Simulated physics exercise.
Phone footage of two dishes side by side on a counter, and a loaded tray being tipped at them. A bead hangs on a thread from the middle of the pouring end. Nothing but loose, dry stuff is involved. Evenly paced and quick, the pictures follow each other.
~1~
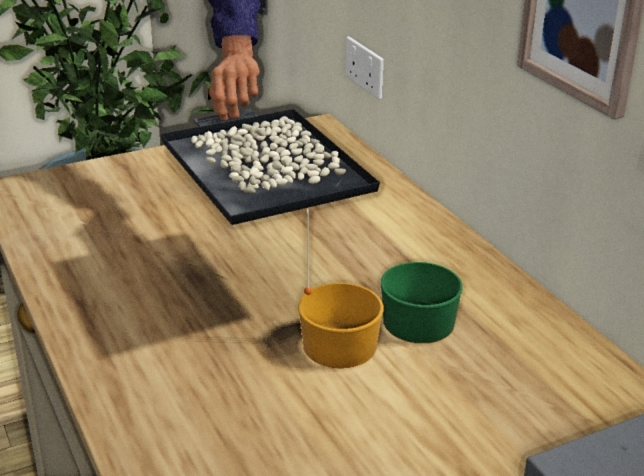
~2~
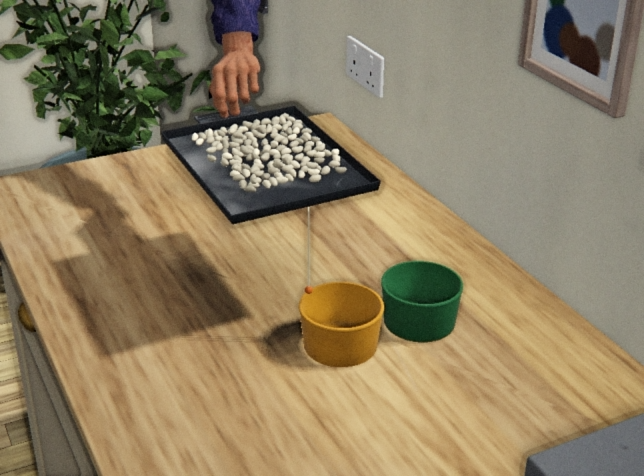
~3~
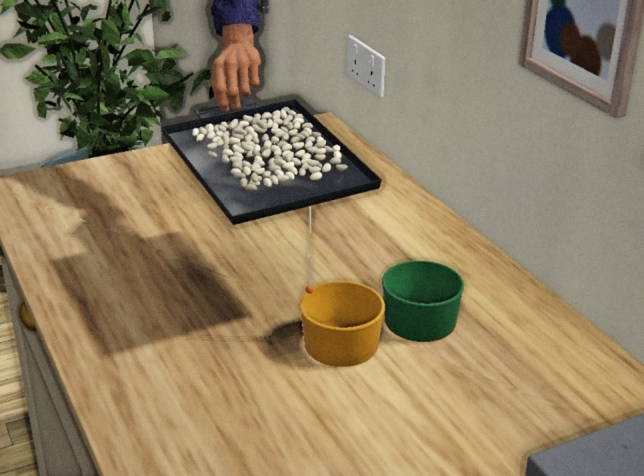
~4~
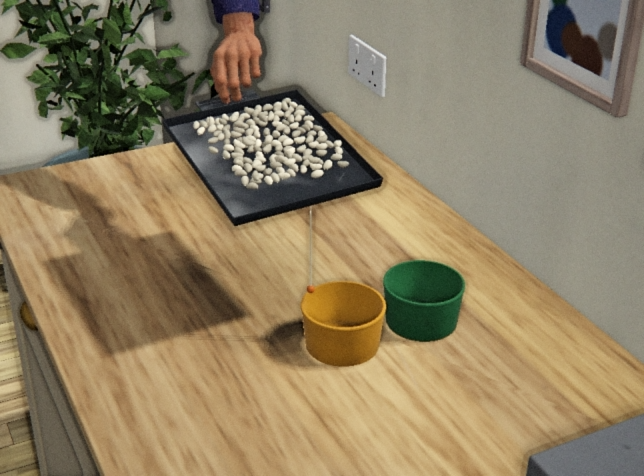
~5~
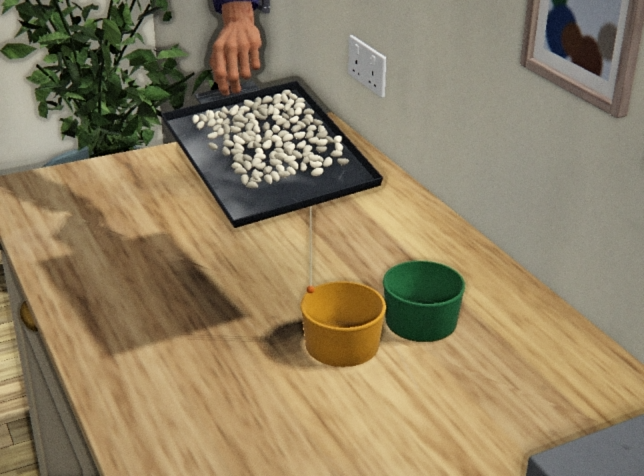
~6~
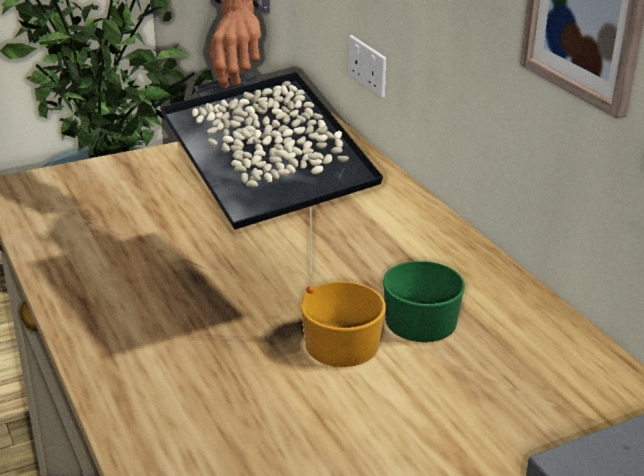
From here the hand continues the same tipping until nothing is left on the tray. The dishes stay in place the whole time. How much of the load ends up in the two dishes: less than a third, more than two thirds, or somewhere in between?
The dishes fail to reach a third of the load.
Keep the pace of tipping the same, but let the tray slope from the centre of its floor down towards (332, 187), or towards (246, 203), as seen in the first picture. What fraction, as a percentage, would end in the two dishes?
First case about 60 percent; second case about 0 percent.
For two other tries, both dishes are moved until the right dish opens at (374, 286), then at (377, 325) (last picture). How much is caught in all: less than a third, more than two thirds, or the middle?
In turn: Between a third and two thirds; under a third.
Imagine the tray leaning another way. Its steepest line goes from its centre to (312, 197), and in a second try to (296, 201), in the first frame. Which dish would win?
First the dish on the left, then the left-hand dish.
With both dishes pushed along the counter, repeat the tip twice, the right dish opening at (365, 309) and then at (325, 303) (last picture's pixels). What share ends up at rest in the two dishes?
Near 60 % and 80 %.
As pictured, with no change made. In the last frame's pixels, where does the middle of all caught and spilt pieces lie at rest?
The centre settles at about (249, 370).
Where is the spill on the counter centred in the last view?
Their middle ends up at roughly (248, 372).
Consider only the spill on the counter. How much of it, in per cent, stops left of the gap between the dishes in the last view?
100 %, near enough.
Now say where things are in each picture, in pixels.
Corners of the pouring end at (232, 215) and (378, 182), level; middle of the load at (266, 151), white beans; left dish at (360, 344); right dish at (441, 320); bead on its thread at (308, 291), in the first frame.
Corners of the pouring end at (232, 215) and (379, 181), level; middle of the load at (267, 148), in the second frame.
Corners of the pouring end at (233, 215) and (380, 179), tipped barely, lowest at the left corner; middle of the load at (268, 144), in the third frame.
Corners of the pouring end at (234, 217) and (381, 178), tipped a little, lowest at the left corner; middle of the load at (269, 139), in the fourth frame.
Corners of the pouring end at (234, 219) and (381, 177), tipped a little, lowest at the left corner; middle of the load at (269, 134), in the fifth frame.
Corners of the pouring end at (234, 221) and (381, 176), tipped a little, lowest at the left corner; middle of the load at (268, 129); left dish at (362, 343); right dish at (444, 319), in the sixth frame.
Soon, tray tipped steeply; nearly all on the tray; a stray few in the air.
A while on, tray tipped right over; about two thirds on the tray; about a quarter outside both; about a quarter in the air.
Towards the end, tray tipped past a quarter turn; a small part in the left dish; nearly all outside both.
Finally, tray tipped past a quarter turn; a small part in the left dish; none in the right dish; nearly all outside both.
